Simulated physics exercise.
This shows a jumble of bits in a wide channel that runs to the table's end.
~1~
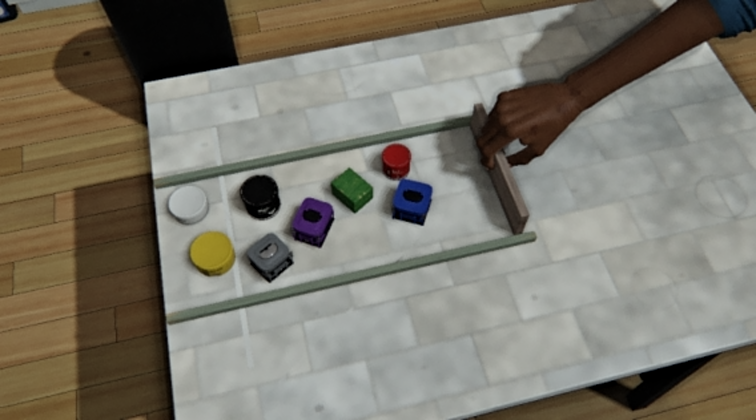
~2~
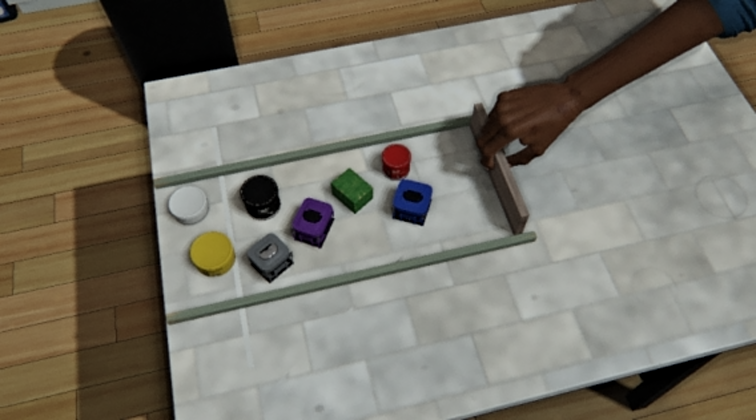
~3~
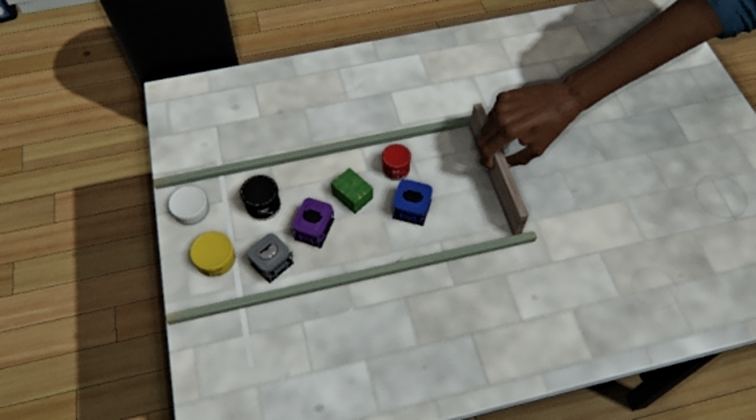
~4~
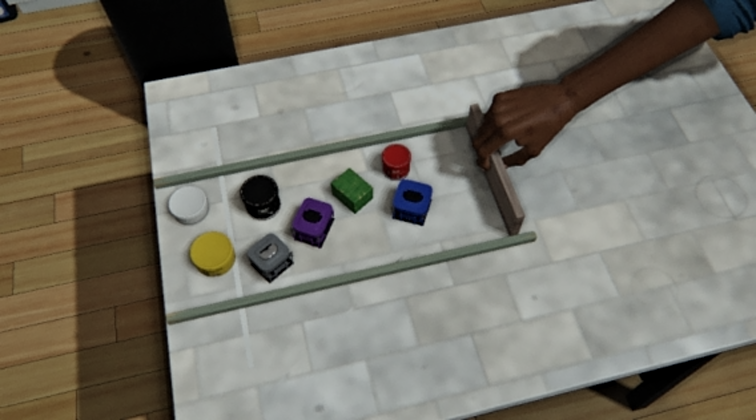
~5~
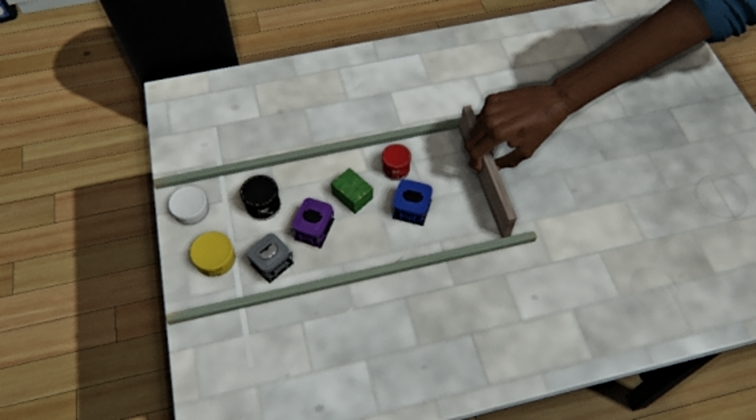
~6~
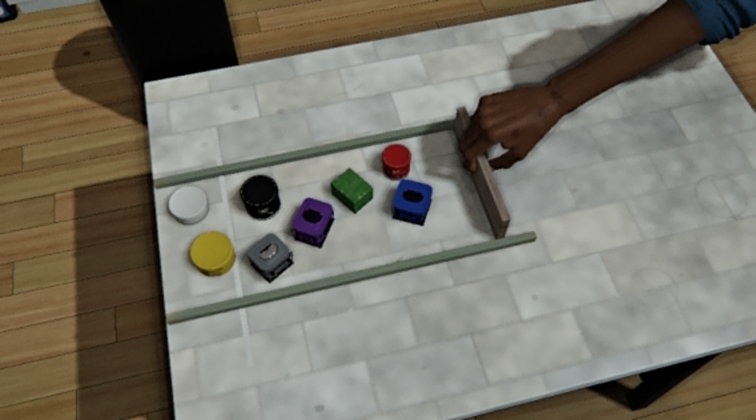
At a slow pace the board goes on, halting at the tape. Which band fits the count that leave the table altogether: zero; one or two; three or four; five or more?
The band that fits is one or two.
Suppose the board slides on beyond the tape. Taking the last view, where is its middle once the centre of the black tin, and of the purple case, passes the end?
Approx. (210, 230) / approx. (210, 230) for the other.
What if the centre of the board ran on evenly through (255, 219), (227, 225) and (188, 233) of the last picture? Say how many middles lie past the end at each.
0, 2 and 4.
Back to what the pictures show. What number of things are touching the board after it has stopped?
That makes 4.
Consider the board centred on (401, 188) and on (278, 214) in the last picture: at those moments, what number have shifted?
The number moved is 2 and then 8.
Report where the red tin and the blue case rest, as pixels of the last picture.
Red tin: (209, 197); blue case: (215, 253).
Early on, none off yet; white tub at rest near (189, 206); yellow tub at rest near (213, 254); grey case at rest near (270, 258).
Finally, the number that fall off is one or two; lost, yellow tub and white tub.
